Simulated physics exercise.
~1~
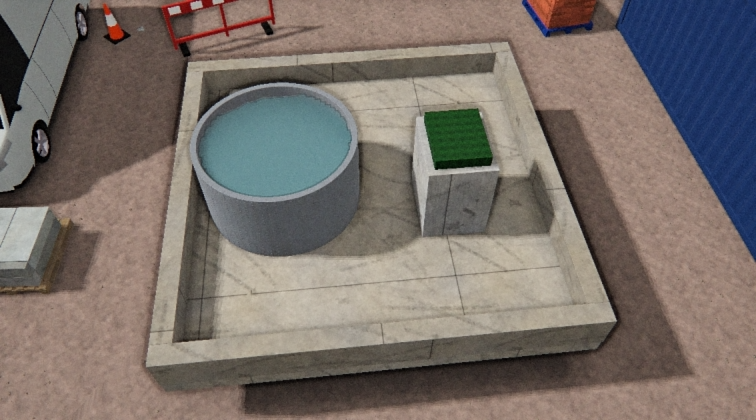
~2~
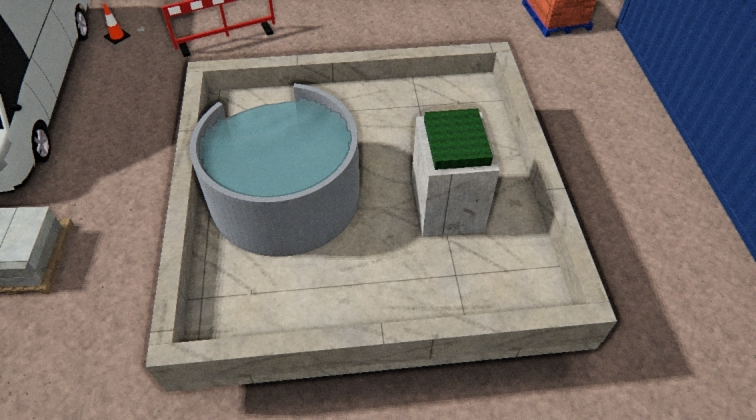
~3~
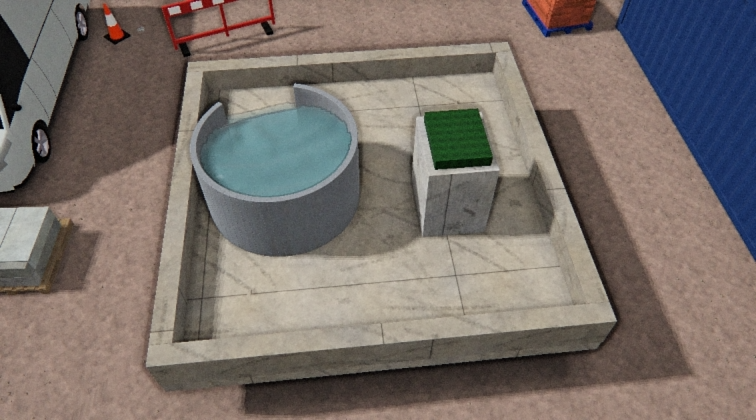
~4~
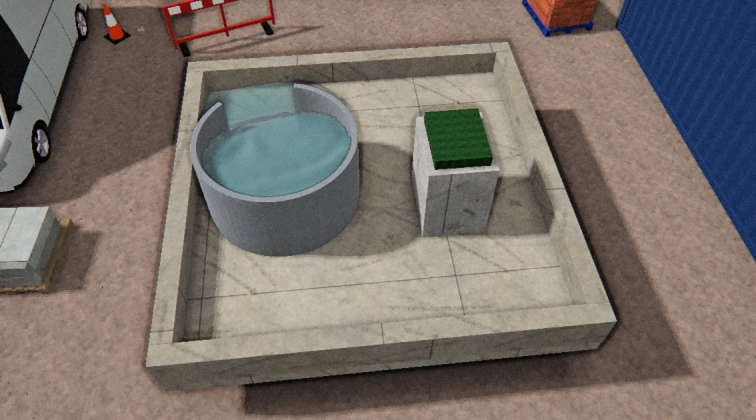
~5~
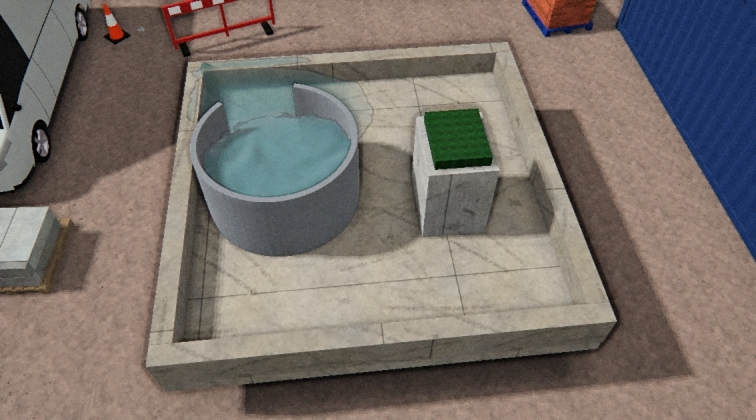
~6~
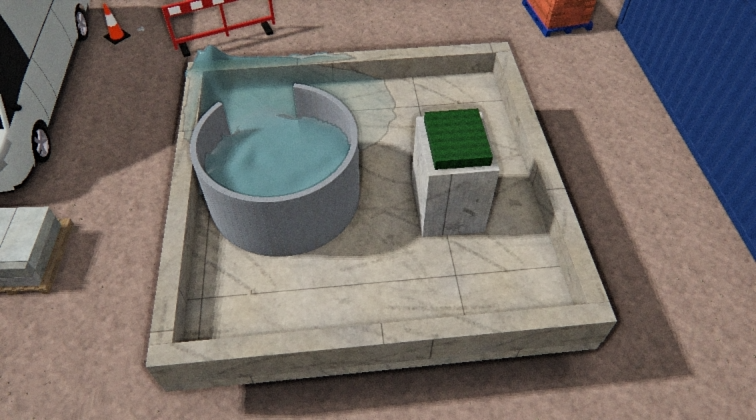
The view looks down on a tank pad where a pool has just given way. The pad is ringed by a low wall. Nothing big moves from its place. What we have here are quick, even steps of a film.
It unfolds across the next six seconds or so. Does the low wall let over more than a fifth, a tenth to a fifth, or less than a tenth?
It lets over a tenth to a fifth.
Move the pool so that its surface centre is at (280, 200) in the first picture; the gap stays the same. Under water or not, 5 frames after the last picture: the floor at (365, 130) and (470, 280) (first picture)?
In the order asked: Soaked and spared.
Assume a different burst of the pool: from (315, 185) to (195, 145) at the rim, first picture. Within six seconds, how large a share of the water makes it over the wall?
My estimate is 20 percent.
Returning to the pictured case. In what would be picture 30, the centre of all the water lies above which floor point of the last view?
Close to (352, 165).
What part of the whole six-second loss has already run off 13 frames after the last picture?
It should be close to 95 percent by then.
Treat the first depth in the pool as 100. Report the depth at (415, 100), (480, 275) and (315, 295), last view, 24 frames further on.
In order: About 8, 4 and 2 in a hundred.
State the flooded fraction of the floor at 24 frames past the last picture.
Near 85 in a hundred.
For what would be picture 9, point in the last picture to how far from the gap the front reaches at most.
About (453, 77).
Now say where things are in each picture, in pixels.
In the first picture, still water in the round pool at (276, 142).
In the second picture, the front is at a hidden place, out from the gap on the round pool's far side.
In the third picture, the front is at a hidden place, out from the gap on the round pool's far side.
In the fourth picture, water pours out on the round pool's far side and has run to (209, 96).
In the fifth picture, water pours out on the round pool's far side and has run to (350, 82).
In the sixth picture, the front is at (380, 80), out from the gap on the round pool's far side.
A moment on, water covers 25 % of the floor; the low wall has let 1 % over.
Next, water covers 30 % of the floor; the low wall has let 5 % over.
Then, water covers 50 % of the floor; the low wall has let 13 % over.
Later, water covers 70 % of the floor; the low wall has let 13 % over.
In the end, water covers 85 % of the floor; the low wall has let 13 % over.
